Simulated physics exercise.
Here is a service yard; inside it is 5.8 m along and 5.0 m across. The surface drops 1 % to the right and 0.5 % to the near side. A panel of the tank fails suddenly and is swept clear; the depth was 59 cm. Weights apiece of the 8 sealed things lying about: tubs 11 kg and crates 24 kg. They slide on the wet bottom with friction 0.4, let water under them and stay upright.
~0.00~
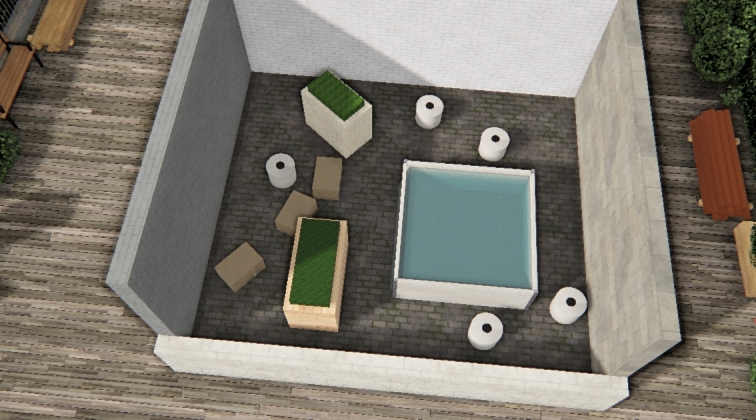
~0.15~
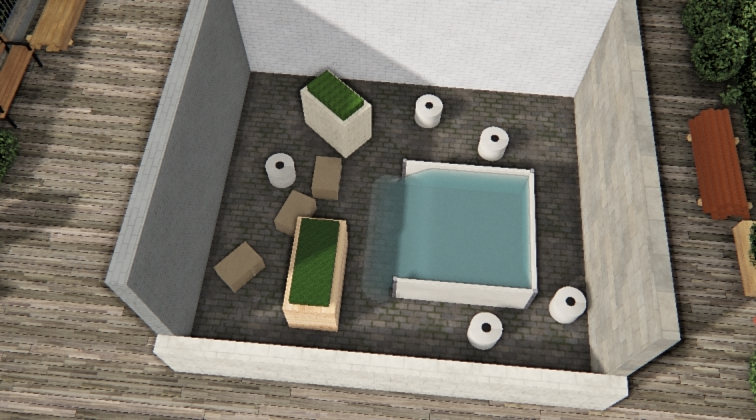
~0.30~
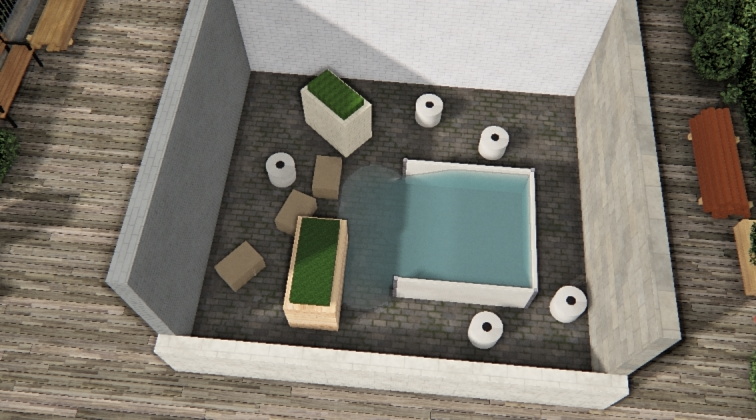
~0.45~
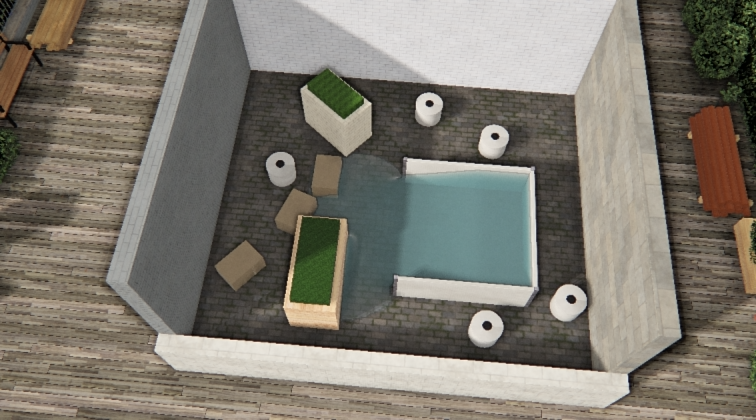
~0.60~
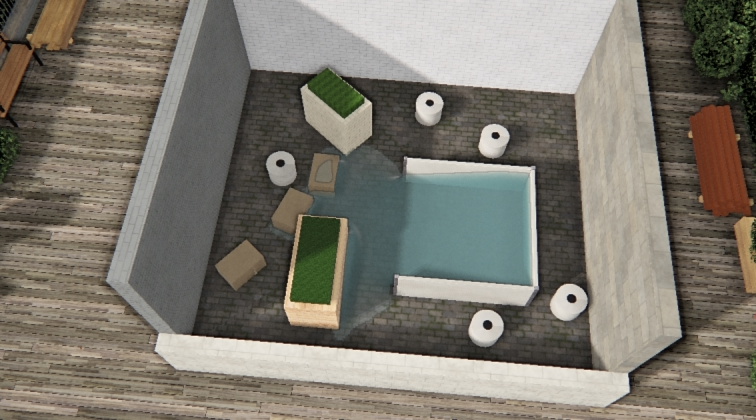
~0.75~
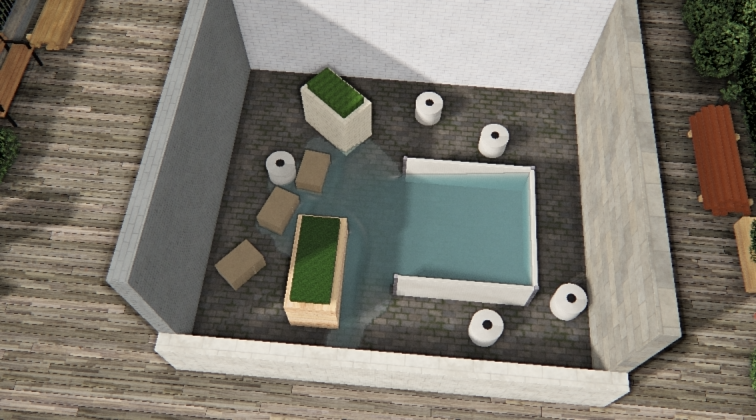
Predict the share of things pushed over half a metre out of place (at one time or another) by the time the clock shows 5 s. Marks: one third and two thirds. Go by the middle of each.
Share: At least two thirds.
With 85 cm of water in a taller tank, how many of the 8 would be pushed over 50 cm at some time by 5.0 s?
In that case 8 of them.
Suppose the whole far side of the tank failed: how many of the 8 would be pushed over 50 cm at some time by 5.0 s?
Then 3.
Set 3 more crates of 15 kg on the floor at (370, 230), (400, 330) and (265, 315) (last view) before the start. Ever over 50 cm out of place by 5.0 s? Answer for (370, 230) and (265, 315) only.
In that order: Over, less.
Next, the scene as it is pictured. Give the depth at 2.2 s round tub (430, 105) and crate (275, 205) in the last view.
About 1 and 25 cm.
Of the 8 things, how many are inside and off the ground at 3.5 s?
5 of them.
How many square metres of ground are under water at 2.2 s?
About 18 m2.
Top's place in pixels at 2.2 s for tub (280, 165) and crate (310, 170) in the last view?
Near (249, 98) and (273, 109).
After 1.1 s 2 of 8 are over 50 cm from their spots; 0 afloat.
After 2.2 s 3 of 8 are over 50 cm from their spots; 3 afloat.
After 3.5 s 5 of 8 are over 50 cm from their spots; 5 afloat.
After 5.0 s 7 of 8 are over 50 cm from their spots, and 7 have been at some point; 3 afloat.
